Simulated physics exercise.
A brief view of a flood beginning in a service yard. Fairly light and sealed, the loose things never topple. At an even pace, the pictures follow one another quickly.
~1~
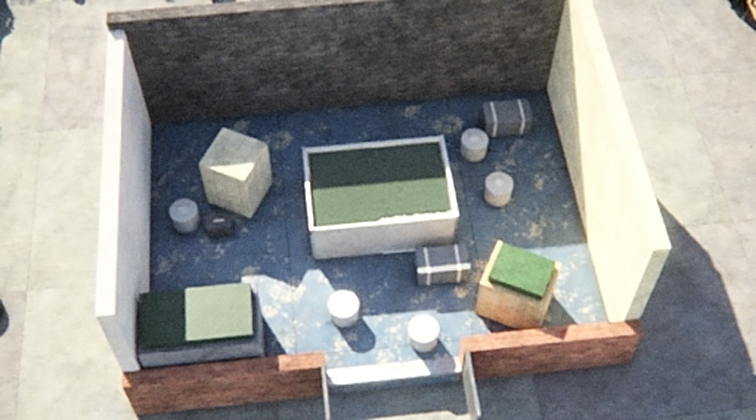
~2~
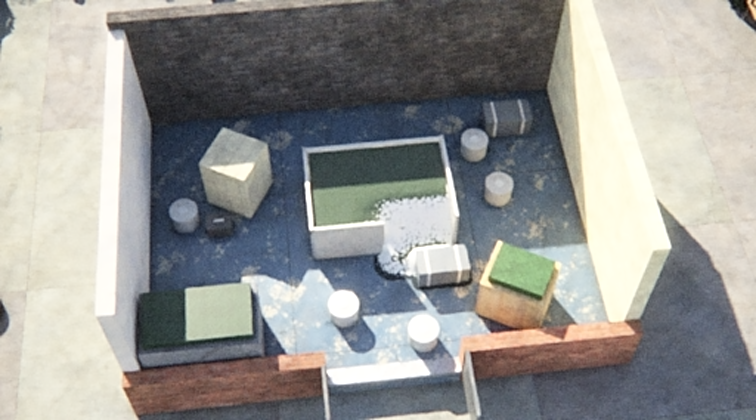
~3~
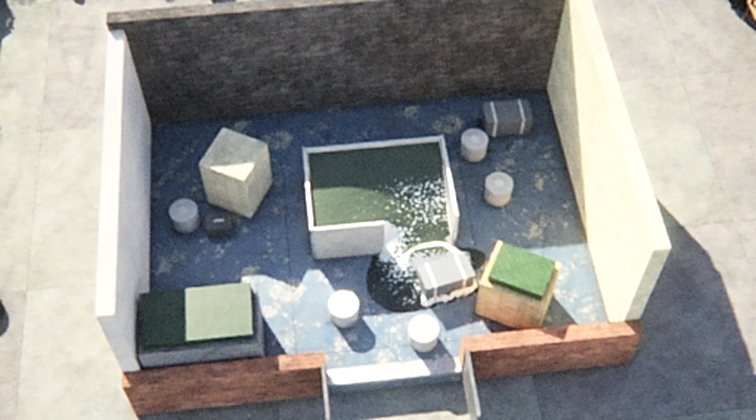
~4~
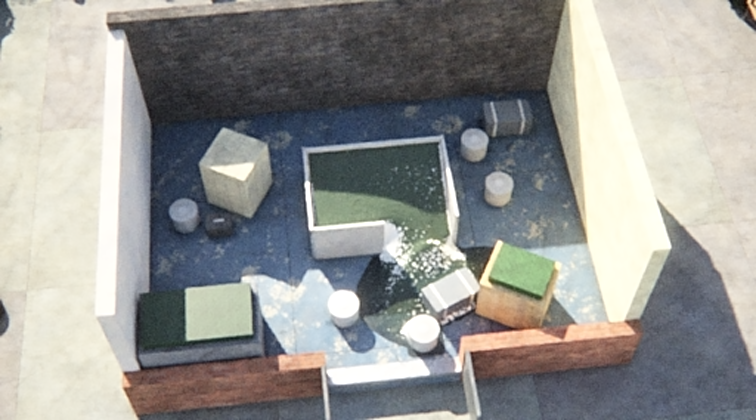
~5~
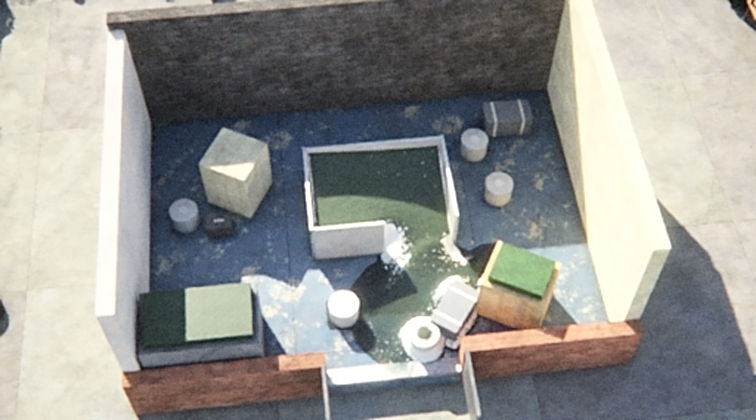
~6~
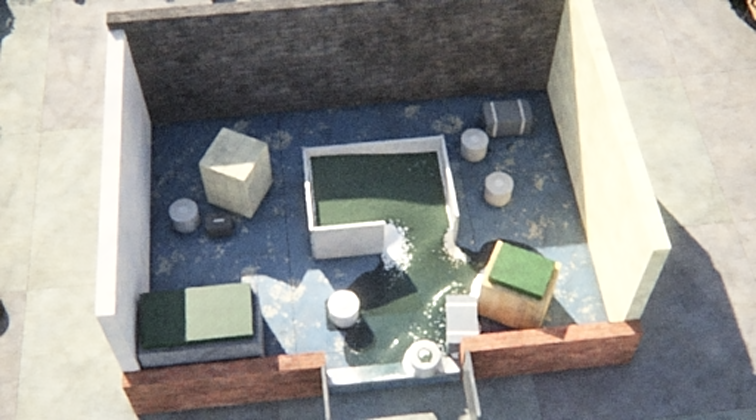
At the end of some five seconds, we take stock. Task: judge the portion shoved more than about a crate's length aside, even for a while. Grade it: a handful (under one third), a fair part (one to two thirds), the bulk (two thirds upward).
A handful.
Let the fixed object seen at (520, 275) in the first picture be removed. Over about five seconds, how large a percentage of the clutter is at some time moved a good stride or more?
About 20%.
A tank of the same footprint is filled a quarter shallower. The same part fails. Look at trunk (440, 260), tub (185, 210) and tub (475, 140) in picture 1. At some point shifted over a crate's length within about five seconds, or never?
In the order asked: Over that distance, below that distance and below that distance.
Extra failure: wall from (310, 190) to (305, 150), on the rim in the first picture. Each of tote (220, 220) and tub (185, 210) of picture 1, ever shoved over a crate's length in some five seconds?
In the order given: Travelled that far, travelled that far.
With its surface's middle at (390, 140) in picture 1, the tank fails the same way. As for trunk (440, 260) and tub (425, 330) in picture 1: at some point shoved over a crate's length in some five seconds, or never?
Well, one by one: Went the distance, then went the distance.
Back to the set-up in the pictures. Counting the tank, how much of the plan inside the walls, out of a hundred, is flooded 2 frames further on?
Something close to 25 per cent.
A moment on, 2 of 8 are well off their spots; 0 afloat.
Next, 2 of 8 are well off their spots; 0 afloat.
Later, 2 of 8 are well off their spots; 0 afloat.
In the end, 2 of 8 are well off their spots, and 2 have been at some point; 0 afloat.
